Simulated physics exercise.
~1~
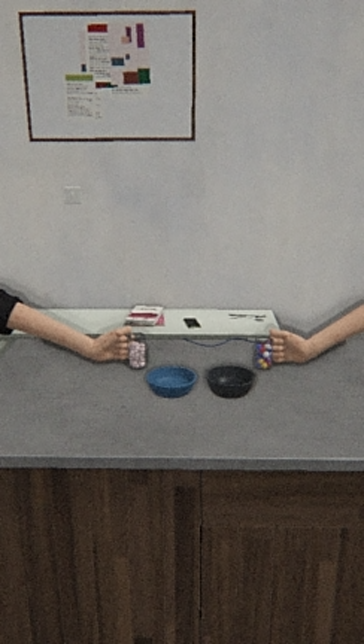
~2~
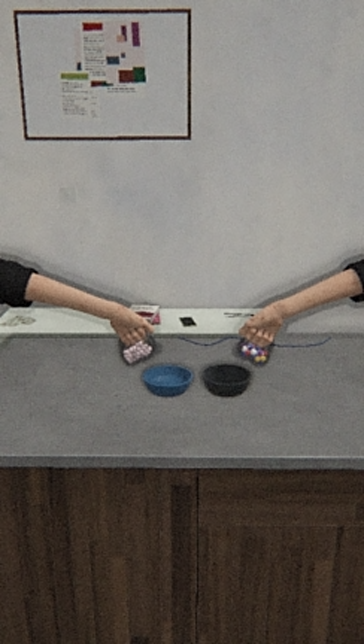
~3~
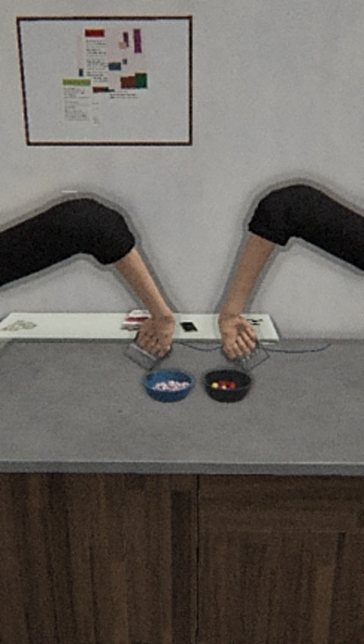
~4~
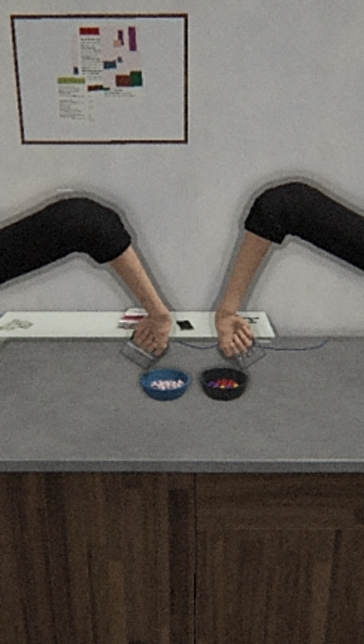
Two bare hands at the ends of dark-sleeved arms reach in from left and right over a grey counter with dark wooden cabinet doors, seen from the front by a slightly swaying camera. Each holds a small clear cup of loose pieces, pale pink on the left and mixed colours on the right, near an empty blue dish and an empty black dish. A framed board hangs on the pale wall behind. The hands tilt the cups inward, then turn them upside down. The pieces drop, and all settle inside the two dishes beneath the upturned cups.
